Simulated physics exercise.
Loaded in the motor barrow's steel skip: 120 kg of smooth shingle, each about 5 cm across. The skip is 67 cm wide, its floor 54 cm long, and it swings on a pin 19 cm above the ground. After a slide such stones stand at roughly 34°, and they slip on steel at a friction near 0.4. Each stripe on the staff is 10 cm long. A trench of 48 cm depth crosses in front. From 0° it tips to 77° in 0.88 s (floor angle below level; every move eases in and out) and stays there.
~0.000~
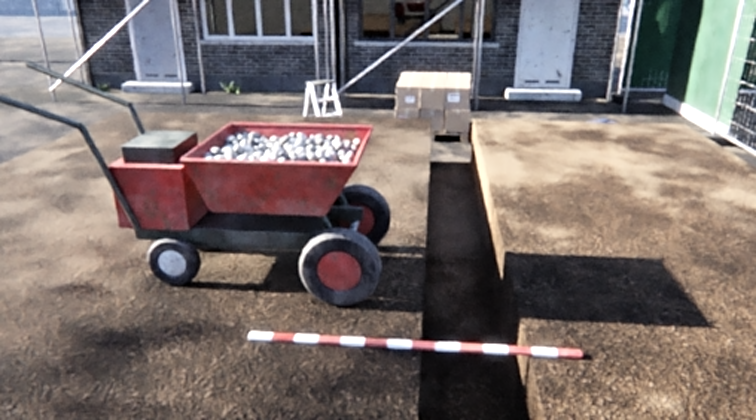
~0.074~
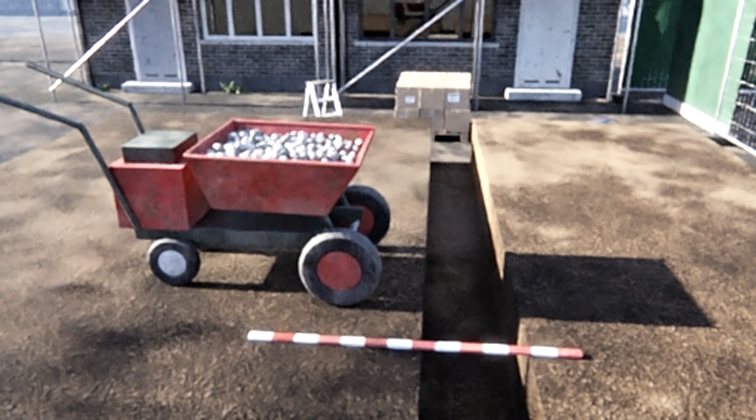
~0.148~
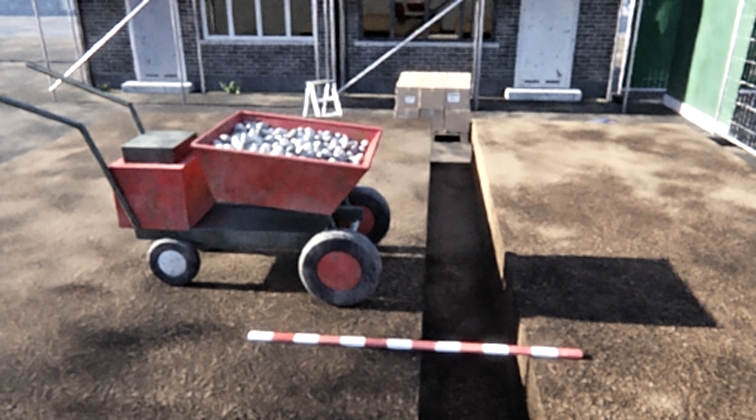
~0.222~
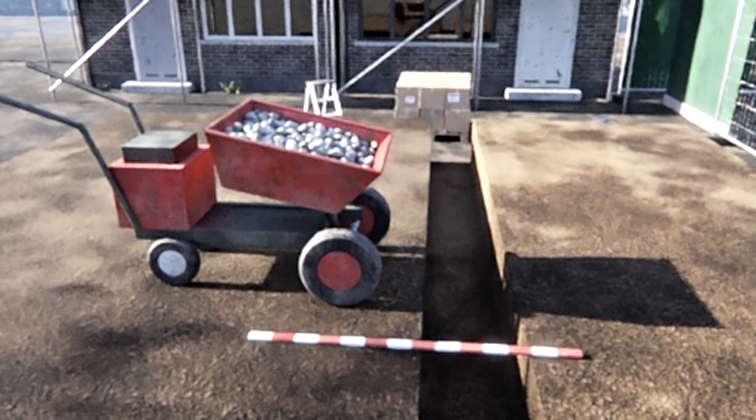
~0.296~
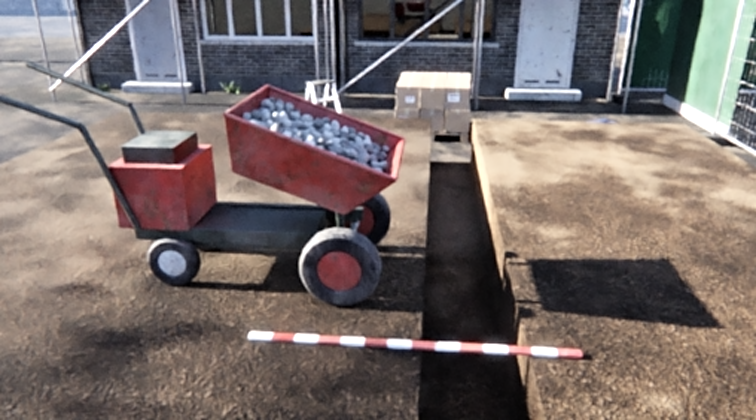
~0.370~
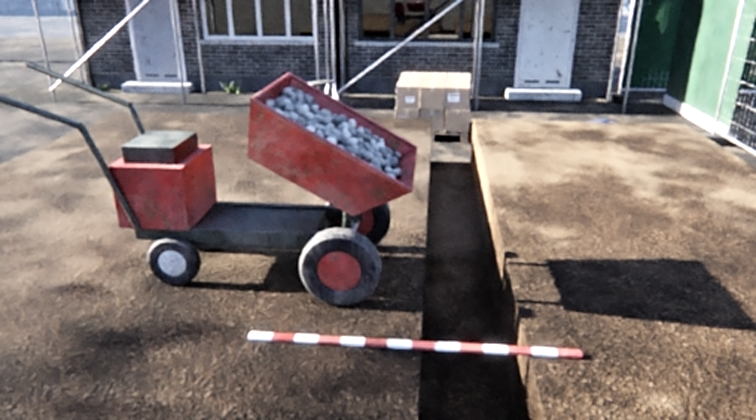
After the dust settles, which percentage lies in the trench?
Some 72 per cent of it.
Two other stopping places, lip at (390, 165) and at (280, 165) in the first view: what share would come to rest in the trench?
About 35 and 85 per cent.
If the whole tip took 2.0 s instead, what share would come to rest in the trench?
Then about 90 per cent.
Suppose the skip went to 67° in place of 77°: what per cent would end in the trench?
In that case some 75 per cent.
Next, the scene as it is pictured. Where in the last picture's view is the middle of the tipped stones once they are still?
Their middle is at about (488, 348).
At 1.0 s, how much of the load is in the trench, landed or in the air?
Some 40 per cent.
After 0.7 s the floor is at 65°; 100 % in the skip; the foremost stones are at (447, 213).
After 1.0 s the floor is at 77°; 45 % in the skip, 41 % in the trench, 14 % past the trench; the foremost stones are at (552, 276).
After 1.3 s the floor is at 77°; 10 % in the skip, 62 % in the trench, 28 % past the trench; the foremost stones are at (675, 275).
After 3.3 s the floor is at 77°; 0 % in the skip, 72 % in the trench, 28 % past the trench; the foremost stones are past the picture's edge.
